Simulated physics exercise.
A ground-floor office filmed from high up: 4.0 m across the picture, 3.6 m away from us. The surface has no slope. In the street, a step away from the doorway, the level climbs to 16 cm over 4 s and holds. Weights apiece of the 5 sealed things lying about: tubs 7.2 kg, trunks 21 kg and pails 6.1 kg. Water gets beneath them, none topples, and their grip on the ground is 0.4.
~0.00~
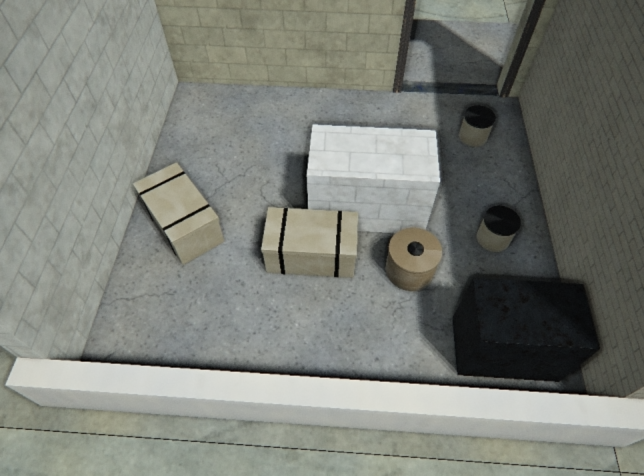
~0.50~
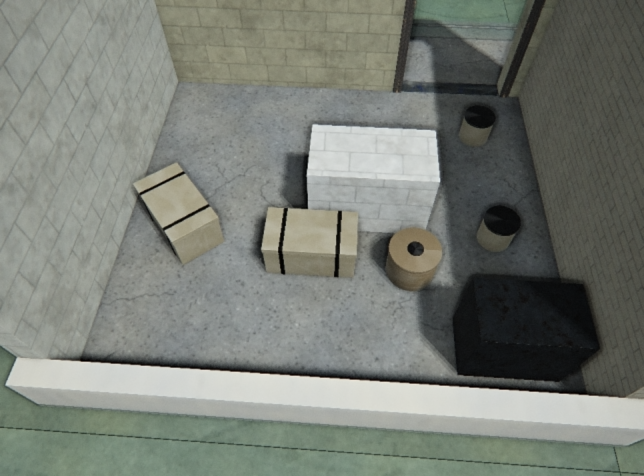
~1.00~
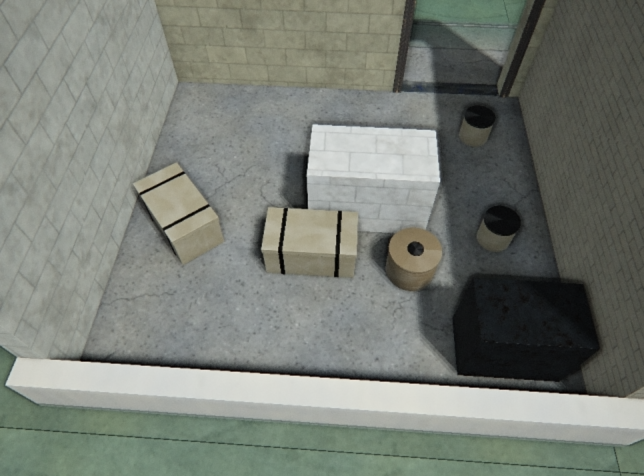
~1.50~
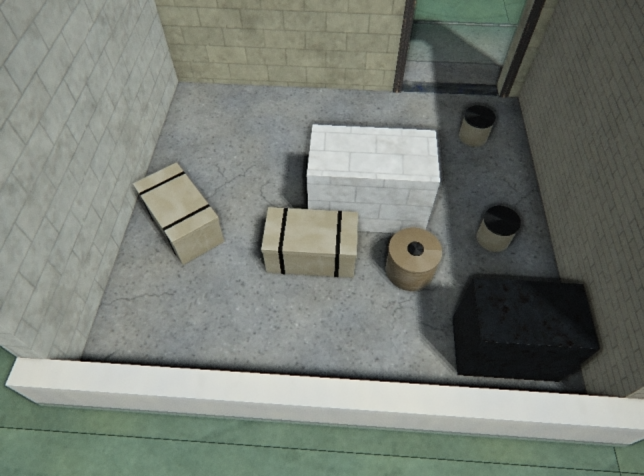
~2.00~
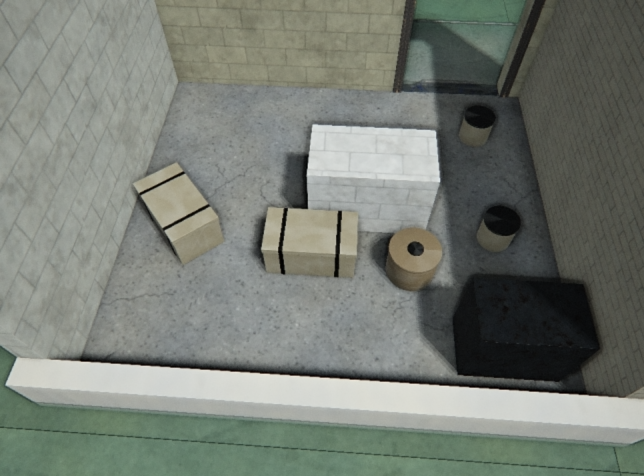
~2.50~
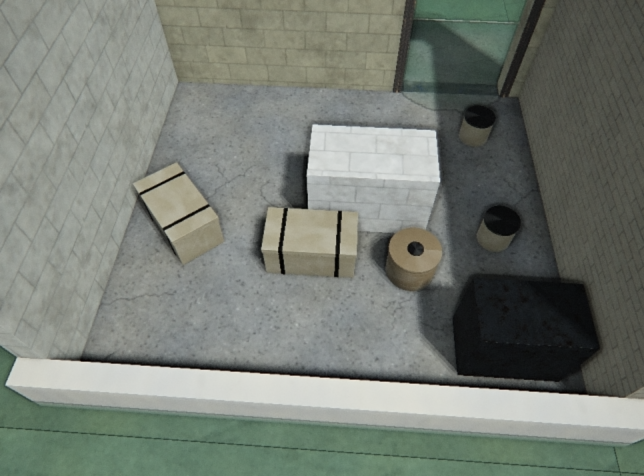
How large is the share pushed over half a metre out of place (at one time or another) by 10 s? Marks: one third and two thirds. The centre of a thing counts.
It is from one to two thirds.
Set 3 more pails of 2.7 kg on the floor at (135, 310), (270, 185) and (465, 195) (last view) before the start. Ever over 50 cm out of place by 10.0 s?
In that order: Under, less, more.
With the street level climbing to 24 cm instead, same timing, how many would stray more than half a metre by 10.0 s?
Then 4.
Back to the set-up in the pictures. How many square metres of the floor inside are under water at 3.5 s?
Some 1.5 m2.
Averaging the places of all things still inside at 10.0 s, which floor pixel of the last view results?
Around (320, 293).
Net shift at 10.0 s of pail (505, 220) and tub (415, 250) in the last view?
In turn: 250 cm, 120 cm.
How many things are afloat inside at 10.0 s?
1 of them.
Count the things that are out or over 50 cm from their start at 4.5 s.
I count 0.
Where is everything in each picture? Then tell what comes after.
A tub at (416, 249) rests on the ground; a trunk at (174, 200) rests on the ground; water covers 0.0 m2; 0 of 5 have shifted, in the first picture.
A tub at (416, 249) rests on the ground; a trunk at (174, 200), on the bottom; 0.0 m2 under water; 0 of 5 have shifted, in the second picture.
A tub at (416, 249), on the bottom; a trunk at (174, 200) rests on the ground; 0.0 m2 under water; 0 of 5 have shifted, in the third picture.
A tub at (416, 249), on the bottom; a trunk at (174, 200) rests on the ground; 0.0 m2 under water; 0 of 5 have shifted, in the fourth picture.
A tub at (416, 249), on the bottom; a trunk at (174, 200), on the bottom; water covers 0.0 m2; 0 of 5 have shifted, in the fifth picture.
A tub at (416, 249), on the bottom; a trunk at (174, 200) rests on the ground; 0.2 m2 under water; 0 of 5 have shifted, in the sixth picture.
After 3.5 s 0 of 5 are over 50 cm from their spots; 0 afloat.
After 4.5 s 0 of 5 are over 50 cm from their spots; 0 afloat.
After 7.0 s 1 of 5 are over 50 cm from their spots; 2 afloat.
After 10.0 s 3 of 5 are over 50 cm from their spots, and 3 have been at some point; 1 afloat.
